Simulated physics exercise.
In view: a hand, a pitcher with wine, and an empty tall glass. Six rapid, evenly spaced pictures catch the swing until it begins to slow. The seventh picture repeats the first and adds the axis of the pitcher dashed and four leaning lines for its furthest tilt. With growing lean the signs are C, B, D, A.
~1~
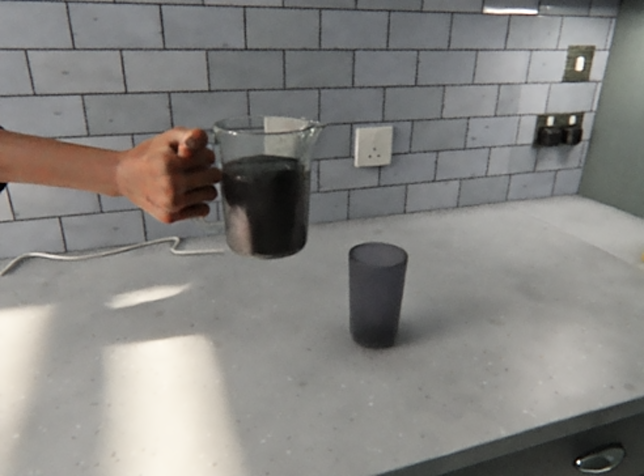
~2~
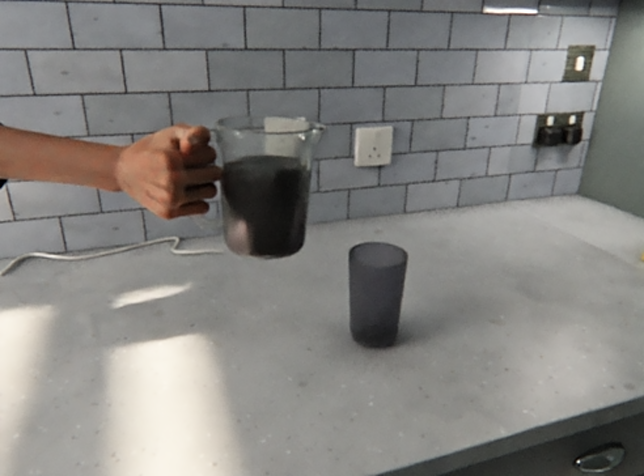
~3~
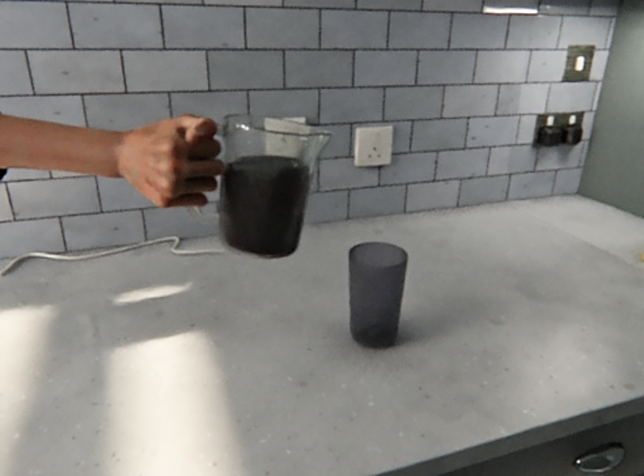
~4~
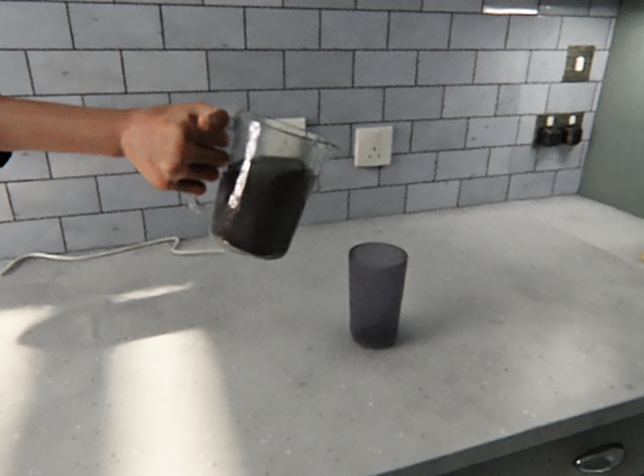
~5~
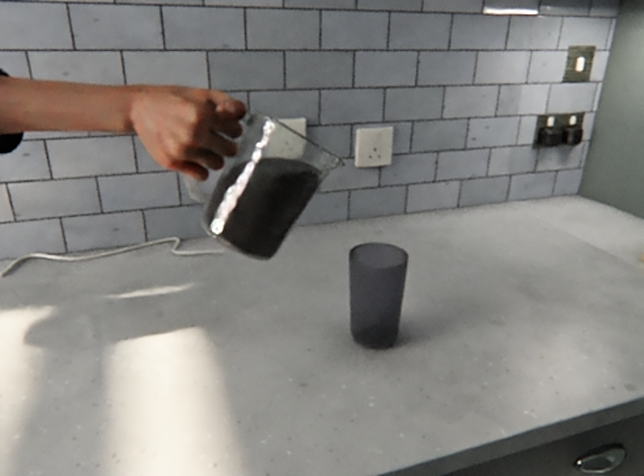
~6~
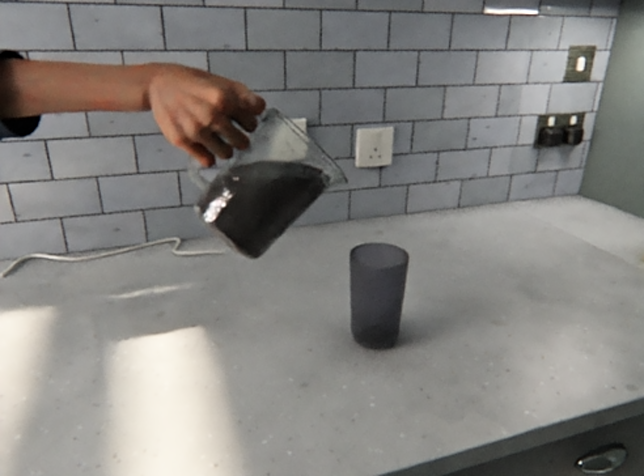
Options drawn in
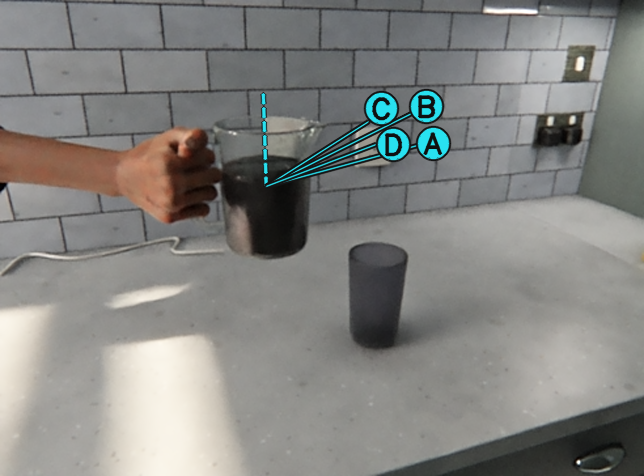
A hand reaches in from the left over a pale speckled kitchen countertop, seen from slightly above by a still camera, with grey brick-shaped tiles and sockets behind. It grips a clear glass pitcher of dark wine by the handle, while an empty, smoky-grey tall glass stands near the centre. The hand holds the pitcher nearly upright, then steadily tilts it rightward to a steep slant, the wine shifting toward the lip but staying inside.
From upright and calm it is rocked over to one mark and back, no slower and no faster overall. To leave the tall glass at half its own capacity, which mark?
Take B.
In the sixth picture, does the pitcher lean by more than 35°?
Yes, it does.
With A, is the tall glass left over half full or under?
Over half.
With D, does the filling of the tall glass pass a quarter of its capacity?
Yes, it does.
On the marked copy, A at (416, 145); B at (411, 113); C at (368, 121); D at (375, 144).
Choosing A, the tall glass ends with about 81 % of what it can hold; 3 % of the wine is spilt.
Choosing B, the tall glass ends with about 50 % of what it can hold.
Choosing C, the tall glass ends with about 35 % of what it can hold.
Choosing D, the tall glass ends with about 66 % of what it can hold.
